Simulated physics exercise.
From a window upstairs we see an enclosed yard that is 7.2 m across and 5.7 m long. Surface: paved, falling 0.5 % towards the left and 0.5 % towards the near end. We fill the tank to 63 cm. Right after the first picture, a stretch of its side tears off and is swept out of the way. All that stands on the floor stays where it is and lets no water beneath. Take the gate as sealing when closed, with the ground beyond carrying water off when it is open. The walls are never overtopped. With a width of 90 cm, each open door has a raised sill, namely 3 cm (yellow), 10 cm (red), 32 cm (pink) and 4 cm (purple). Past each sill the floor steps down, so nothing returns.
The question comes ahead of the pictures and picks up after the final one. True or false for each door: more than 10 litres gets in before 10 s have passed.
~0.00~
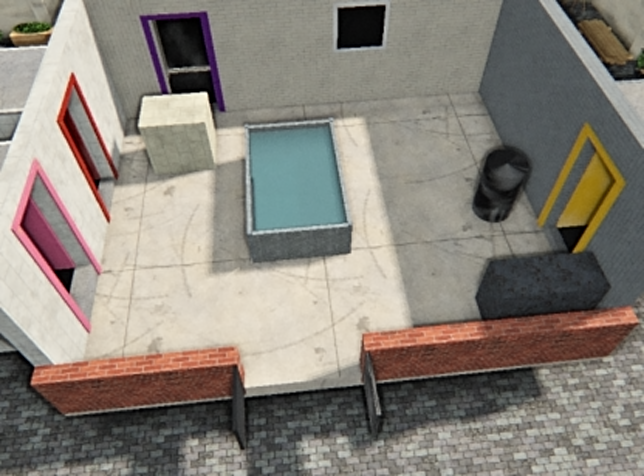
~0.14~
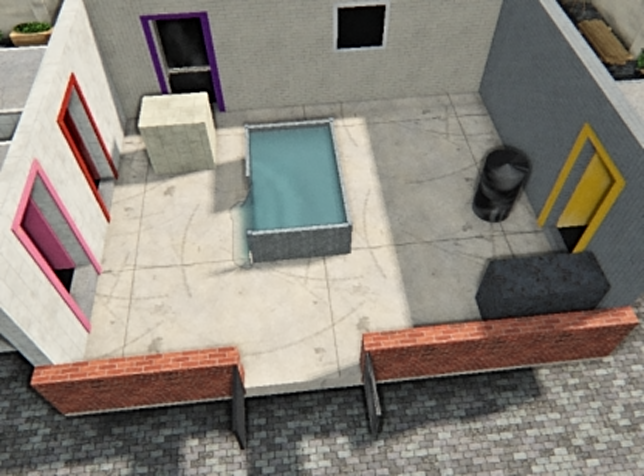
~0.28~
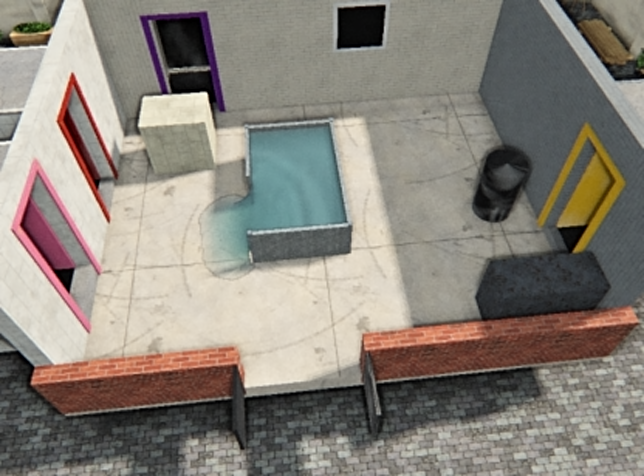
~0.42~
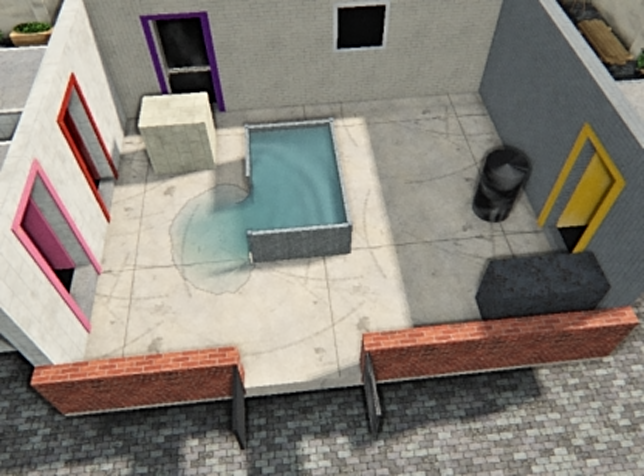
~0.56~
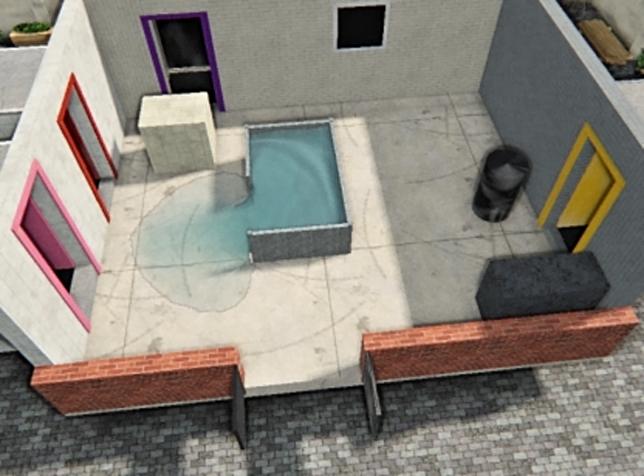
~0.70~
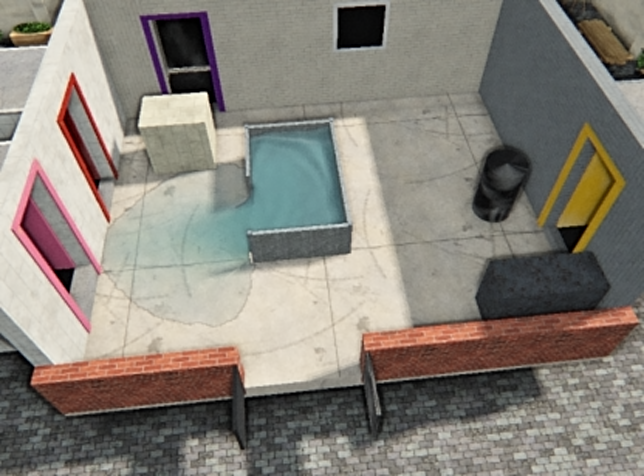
Yellow door true, red door true, pink door false, purple door true.
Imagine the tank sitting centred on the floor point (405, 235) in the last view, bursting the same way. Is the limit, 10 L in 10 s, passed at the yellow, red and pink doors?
Lab note: Yellow door limit not exceeded; red door limit exceeded; pink door limit not exceeded.
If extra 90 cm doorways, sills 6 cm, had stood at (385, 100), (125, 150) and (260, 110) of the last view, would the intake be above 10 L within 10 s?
The first one doesn't reach it, the second one exceeds it, and the third one doesn't reach it.
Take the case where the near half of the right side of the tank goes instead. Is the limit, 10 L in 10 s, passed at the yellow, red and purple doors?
In that case, yellow door: More than that, red door: Less than that, purple door: Less than that.
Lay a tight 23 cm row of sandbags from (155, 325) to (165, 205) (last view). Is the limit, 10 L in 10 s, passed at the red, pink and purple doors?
Then: Red past it, pink below, purple over.
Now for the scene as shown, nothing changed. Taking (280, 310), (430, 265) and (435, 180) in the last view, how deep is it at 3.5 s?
First 6 cm, then 0 cm, then 0 cm.
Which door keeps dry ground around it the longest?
The yellow door is last.
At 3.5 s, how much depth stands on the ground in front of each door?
Centimetres: Yellow 0 / red 18 / pink 24 / purple 7.
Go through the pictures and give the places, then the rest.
The first frame shows still water, 63 cm deep, in the tank at (294, 175).
In the second frame, water pours out at (254, 221) and has run 0.7 m, to (245, 264); typically 9 cm deep outside, 63 cm at the tank's back.
In the third frame, water pours out at (254, 223) and has run 0.9 m, to (213, 207); typically 11 cm deep outside, 63 cm at the tank's back.
In the fourth frame, water pours out at (254, 224) and has run 1.4 m, to (177, 224); typically 8 cm deep outside, 62 cm at the tank's back.
In the fifth frame, the front is at (140, 230), 1.9 m from the gap at (254, 224); 3.7 m2 of floor is under water; 54 cm left at the back of the tank.
In the sixth frame, water pours out at (254, 224) and has run 2.5 m, to (104, 253); typically 5 cm deep outside, 53 cm at the tank's back.
After 1.4 s water covers 25 % of the floor and is deepest (36 cm) near (249, 245); yellow door not reached, red door 21 cm at the sill, 9 L in, pink door 30 cm at the sill, 0 L in, purple door not reached.
After 2.2 s water covers 25 % of the floor and is deepest (44 cm) near (80, 388); yellow door not reached, red door 20 cm at the sill, 46 L in, pink door 28 cm at the sill, 0 L in, purple door not reached.
After 3.5 s water covers 40 % of the floor and is deepest (27 cm) near (80, 388); yellow door not reached, red door 18 cm at the sill, 84 L in, pink door 24 cm at the sill, 0 L in, purple door 7 cm at the sill, 2 L in.
After 6.0 s water covers 75 % of the floor and is deepest (15 cm) near (126, 126); yellow door 7 cm at the sill, 1 L in, red door 10 cm at the sill, 108 L in, pink door 14 cm at the sill, 0 L in, purple door 7 cm at the sill, 19 L in.
After 10.0 s water covers 95 % of the floor and is deepest (10 cm) near (88, 340); yellow door 5 cm at the sill, 50 L in, red door 7 cm at the sill, 109 L in, pink door 9 cm at the sill, 0 L in, purple door 5 cm at the sill, 36 L in.
